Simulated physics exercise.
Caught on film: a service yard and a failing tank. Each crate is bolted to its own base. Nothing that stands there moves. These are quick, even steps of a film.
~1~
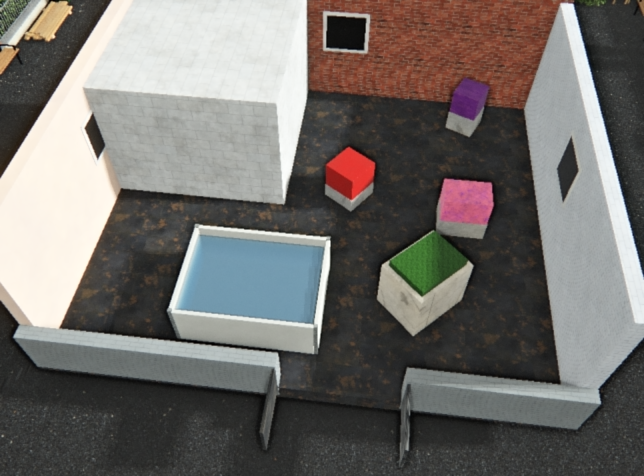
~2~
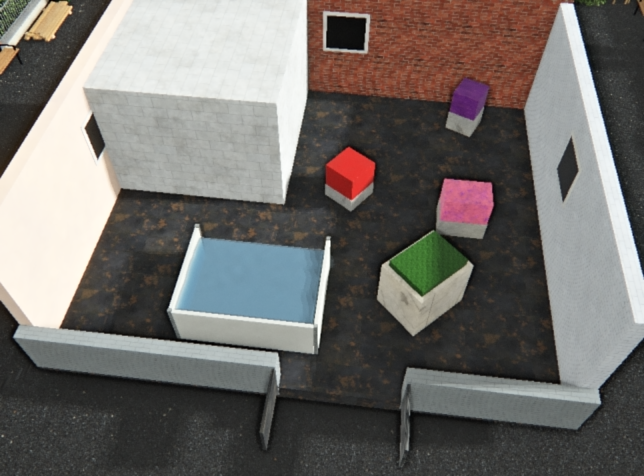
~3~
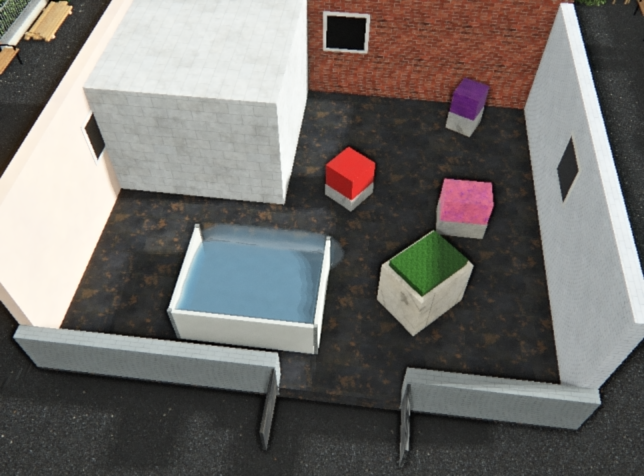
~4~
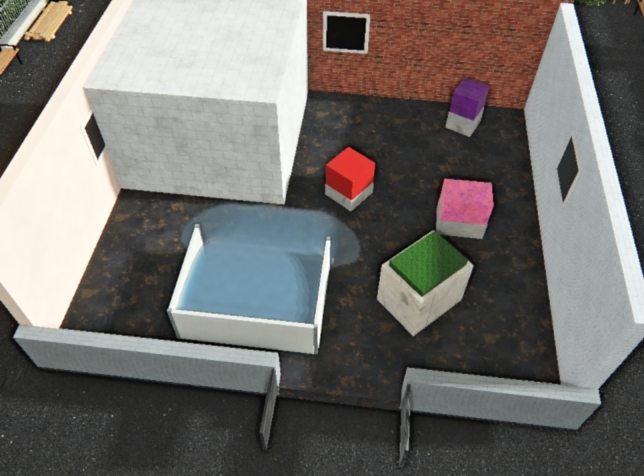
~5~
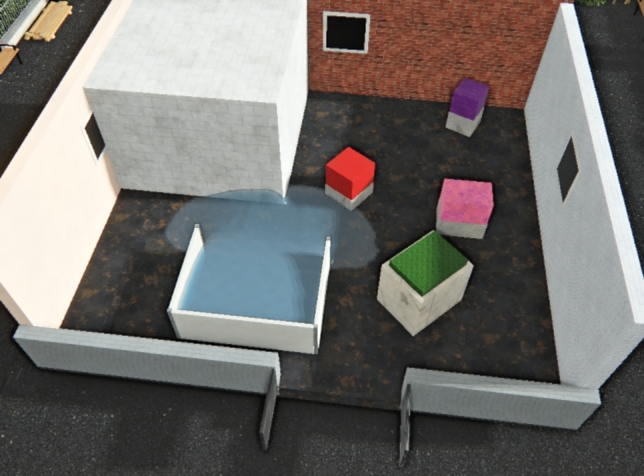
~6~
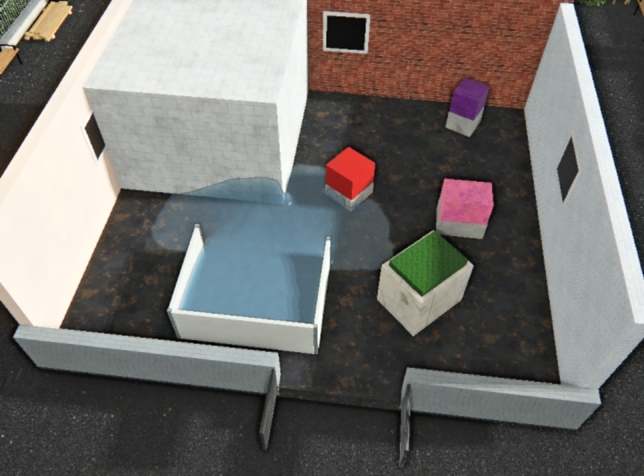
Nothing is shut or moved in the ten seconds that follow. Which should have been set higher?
In the end: The red crate is soaked; the purple crate keeps dry; the pink crate keeps dry.
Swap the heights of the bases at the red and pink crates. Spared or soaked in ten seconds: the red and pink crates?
One by one: The red crate is soaked, the pink crate remains dry.
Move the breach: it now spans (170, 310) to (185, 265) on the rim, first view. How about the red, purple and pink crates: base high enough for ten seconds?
My reading: The red one escapes it; the purple one is safe; the pink one keeps dry.
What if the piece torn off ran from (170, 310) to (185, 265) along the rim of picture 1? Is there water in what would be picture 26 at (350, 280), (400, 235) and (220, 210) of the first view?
In that order: No water, clear, awash.
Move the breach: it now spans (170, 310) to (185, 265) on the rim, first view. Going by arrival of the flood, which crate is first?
First comes the red crate.
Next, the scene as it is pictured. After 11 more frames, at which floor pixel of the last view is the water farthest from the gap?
Around (429, 104).
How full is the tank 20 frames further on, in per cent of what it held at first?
Roughly 16 per cent.
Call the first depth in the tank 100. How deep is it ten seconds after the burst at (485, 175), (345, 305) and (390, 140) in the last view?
Roughly 10, 4 and 4 per cent, in turn.
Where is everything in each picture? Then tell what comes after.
The water tank at (253, 276) is whole and still, in the first frame.
Water pours out on the water tank's far side and has run to a hidden place, in the second frame.
Water pours out on the water tank's far side and has run to a hidden place, in the third frame.
Water pours out on the water tank's far side and has run to (187, 230), in the fourth frame.
The front is at (355, 211), out from the gap on the water tank's far side, in the fifth frame.
Water pours out on the water tank's far side and has run to (321, 169), in the sixth frame.
A moment on, water covers 30 % of the floor; the red crate water round its plinth, the purple crate not reached, the pink crate water round its plinth.
Next, water covers 45 % of the floor; the red crate water round its plinth, the purple crate not reached, the pink crate water round its plinth.
Then, water covers 70 % of the floor; the red crate water round its plinth, the purple crate water round its plinth, the pink crate water round its plinth.
Later, water covers 95 % of the floor; the red crate water round its plinth, the purple crate water round its plinth, the pink crate water round its plinth.
In the end, water covers 100 % of the floor; the red crate was topped, the purple crate stayed above the water, the pink crate stayed above the water.
